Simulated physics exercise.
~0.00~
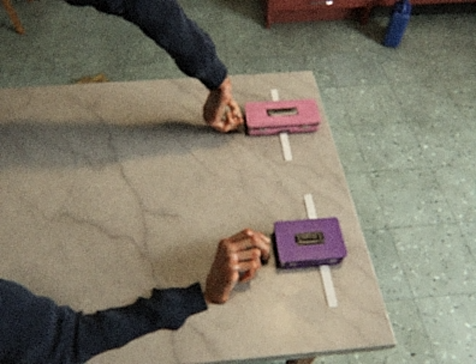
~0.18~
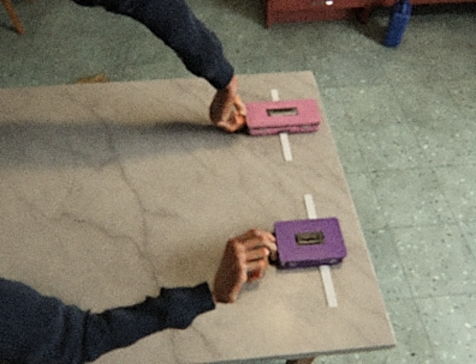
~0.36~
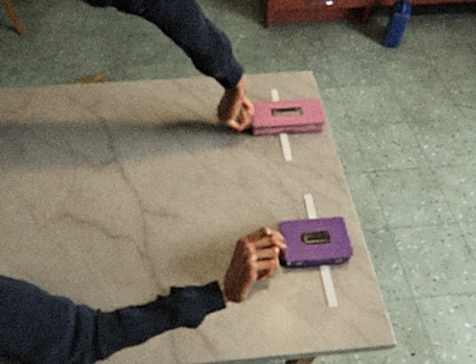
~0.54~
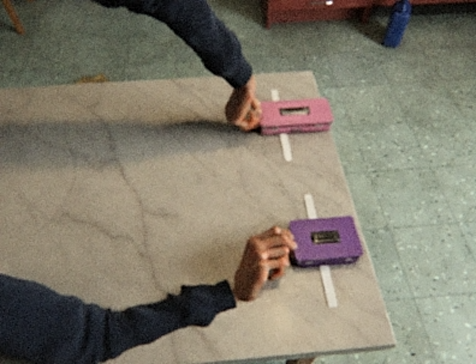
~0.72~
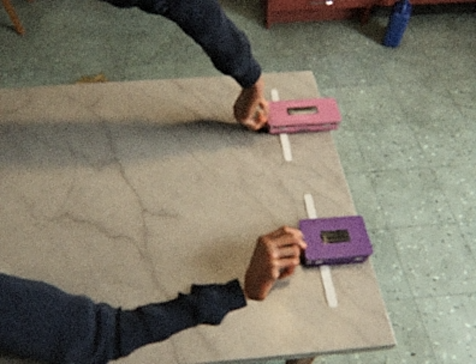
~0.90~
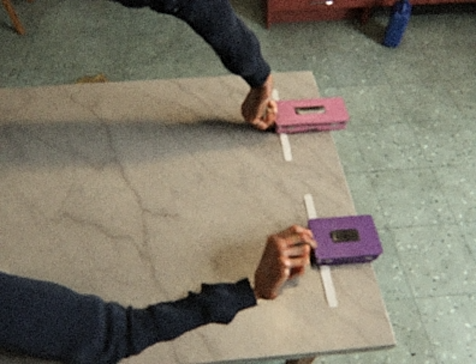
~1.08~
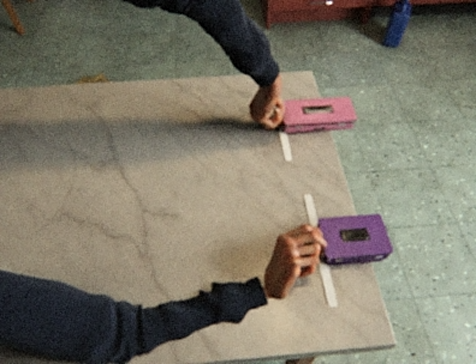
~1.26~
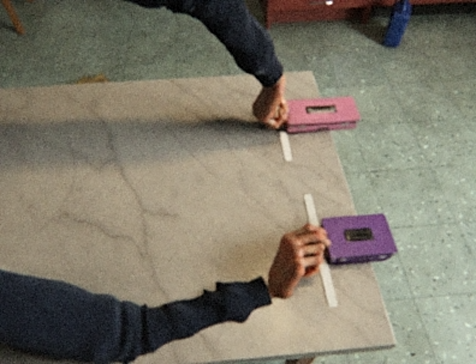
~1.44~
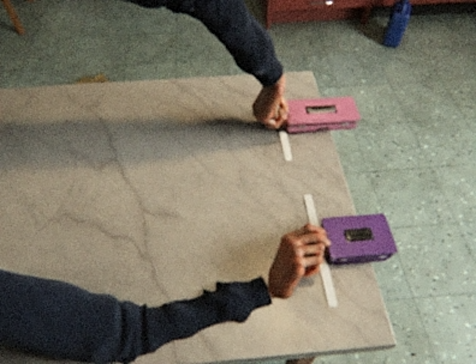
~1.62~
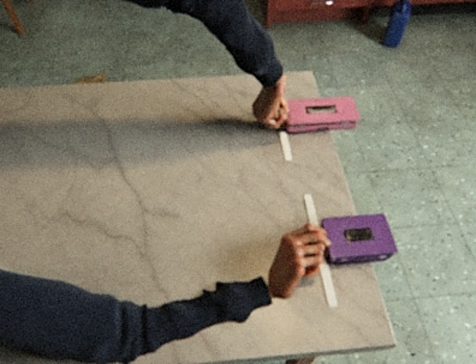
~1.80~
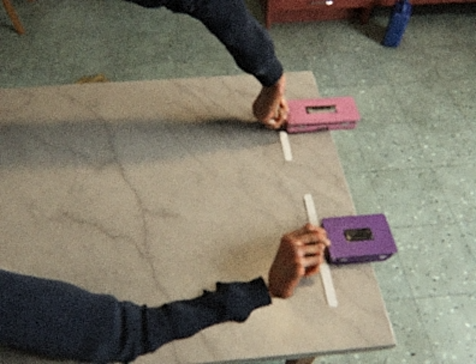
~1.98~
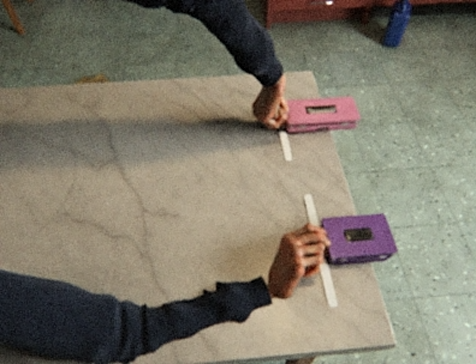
Two hands slid a pink case and a purple case to the right across strips of tape near the edge of a marble-patterned table, then held still, with both cases jutting past the edge but staying up.
